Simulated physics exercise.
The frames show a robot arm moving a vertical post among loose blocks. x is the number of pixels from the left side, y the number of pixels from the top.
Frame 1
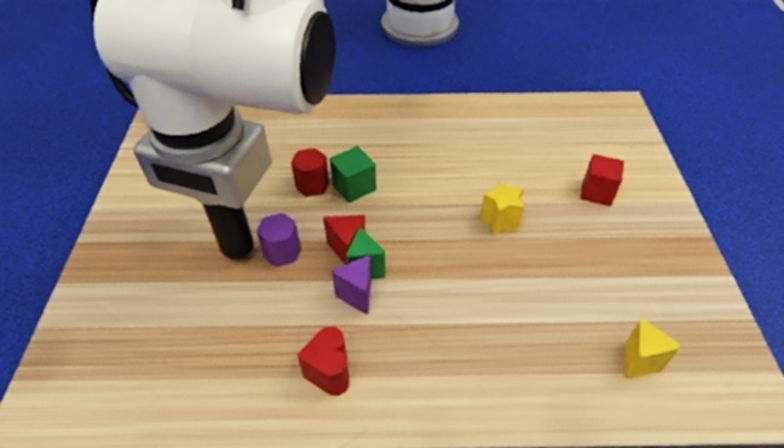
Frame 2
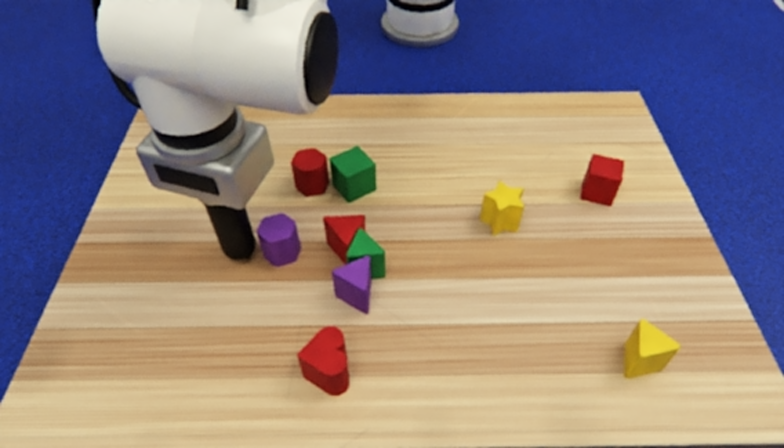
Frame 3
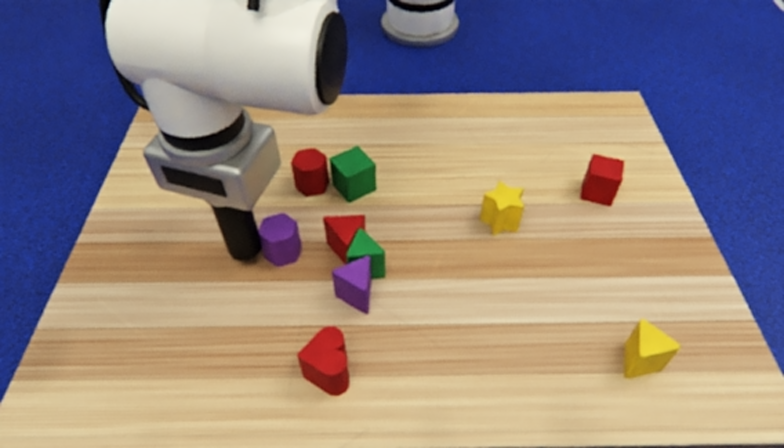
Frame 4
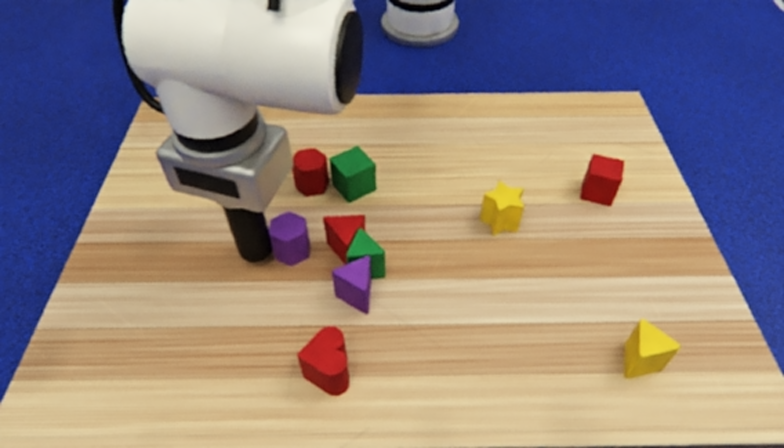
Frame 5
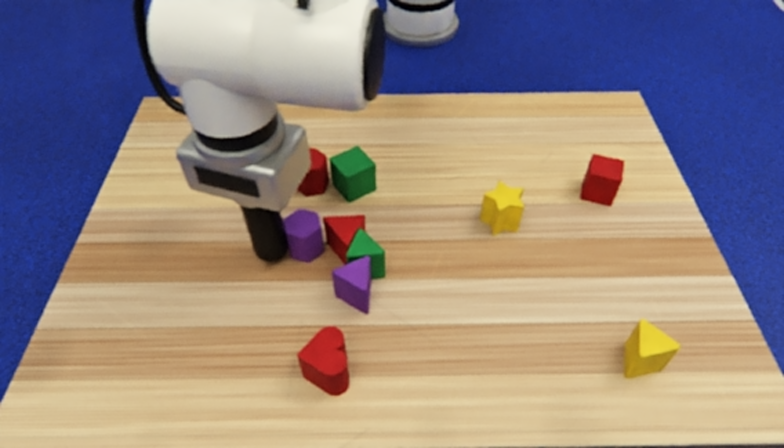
A robot arm moves its black post slightly right, pushing the purple hexagon a short way.
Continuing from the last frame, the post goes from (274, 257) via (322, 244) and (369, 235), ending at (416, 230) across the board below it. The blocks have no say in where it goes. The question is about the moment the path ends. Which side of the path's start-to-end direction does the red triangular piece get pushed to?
Slides right.
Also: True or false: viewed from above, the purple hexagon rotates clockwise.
My answer: False.
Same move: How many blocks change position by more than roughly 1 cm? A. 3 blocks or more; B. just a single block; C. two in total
(C)
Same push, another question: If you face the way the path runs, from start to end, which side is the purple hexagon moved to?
That block drifts left.
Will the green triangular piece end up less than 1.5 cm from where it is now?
Yes - that is the case.
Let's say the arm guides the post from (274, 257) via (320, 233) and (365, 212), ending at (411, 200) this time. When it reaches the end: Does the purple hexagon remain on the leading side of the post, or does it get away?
Ahead to the end.
What follows on the original path. One third of the way, post at (321, 237); purple hexagon at (347, 203), turned 20° anticlockwise; red triangular piece at (370, 217), turned 75° clockwise.
Two thirds of the way, post at (369, 228); purple hexagon at (377, 186), turned 65° anticlockwise; red triangular piece at (394, 220), turned 70° clockwise.
At the end, post at (416, 223); purple hexagon at (380, 183), turned 80° anticlockwise; red triangular piece at (419, 227), turned 110° clockwise; green triangular piece in place.
